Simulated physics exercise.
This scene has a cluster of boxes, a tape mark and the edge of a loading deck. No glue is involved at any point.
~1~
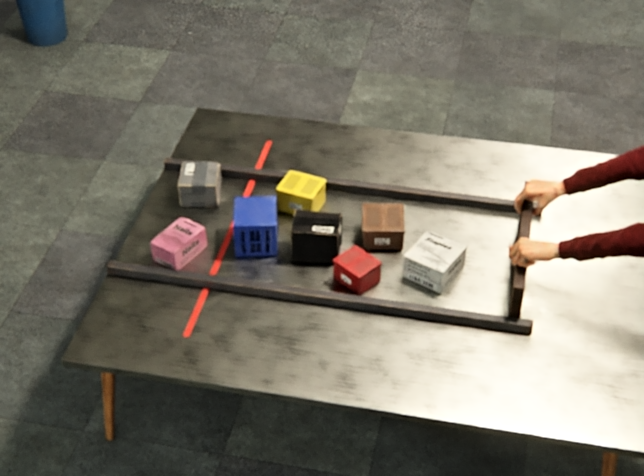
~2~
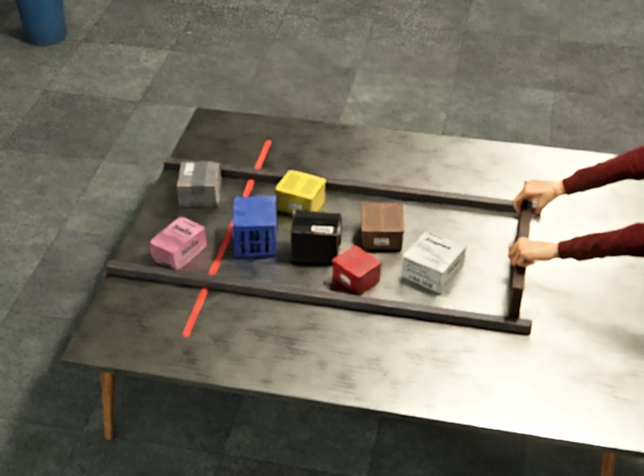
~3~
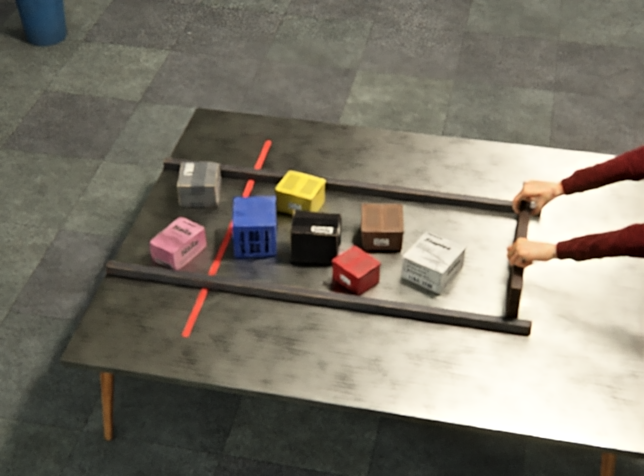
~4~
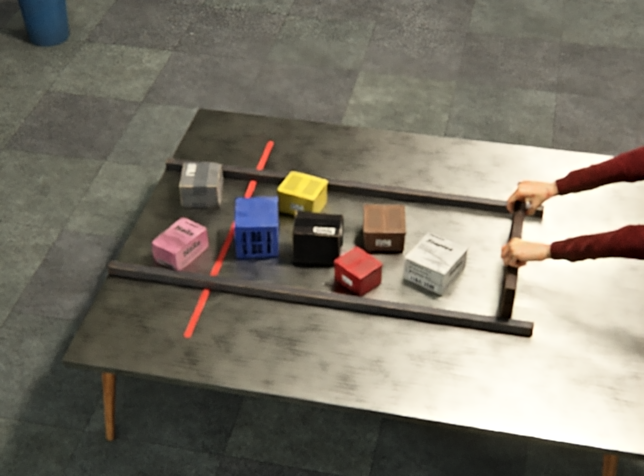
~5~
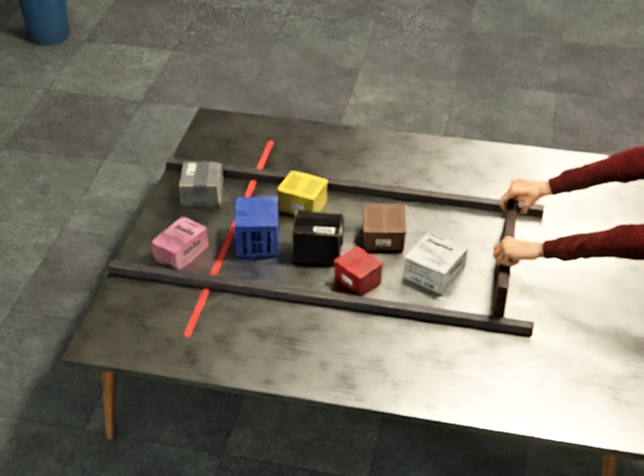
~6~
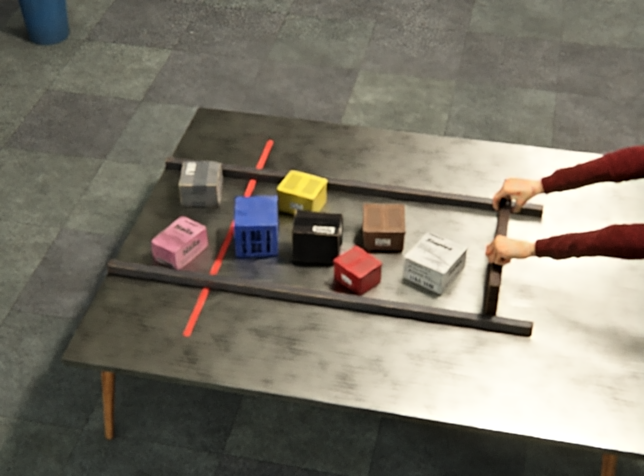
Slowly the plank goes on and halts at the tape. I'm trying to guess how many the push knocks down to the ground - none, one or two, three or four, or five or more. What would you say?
So the tally of ones that come down is one, perhaps two, really.
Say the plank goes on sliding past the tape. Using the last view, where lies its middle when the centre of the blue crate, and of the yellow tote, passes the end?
About (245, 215), and about (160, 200) for the other.
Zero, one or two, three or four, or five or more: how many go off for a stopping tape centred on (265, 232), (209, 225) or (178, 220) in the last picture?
Taking the three places in turn: No fall at all, one to two, five or more.
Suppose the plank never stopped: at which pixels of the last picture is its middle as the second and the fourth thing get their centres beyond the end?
The first puts it near (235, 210), the next near (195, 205).
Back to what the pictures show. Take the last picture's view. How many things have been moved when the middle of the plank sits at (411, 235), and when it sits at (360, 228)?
The count reaches 3 first and 5 second.
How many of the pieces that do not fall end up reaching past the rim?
Looks like 0 of them.
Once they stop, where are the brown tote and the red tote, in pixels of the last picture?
You'll see the brown tote at (216, 209), with the red tote at (157, 248).
Soon after, none off yet; grey box at rest near (201, 184); pink box at rest near (180, 243); blue crate at rest near (257, 226).
After that, none off yet; grey box at rest near (201, 184); pink box at rest near (180, 243); blue crate displaced a little near (234, 223).
And then, none off yet; grey box moving near (199, 184); pink box displaced about its own width near (135, 242); blue crate displaced well along near (170, 213).
In the end, the number that fall off is one or two; gone, blue crate and pink box.
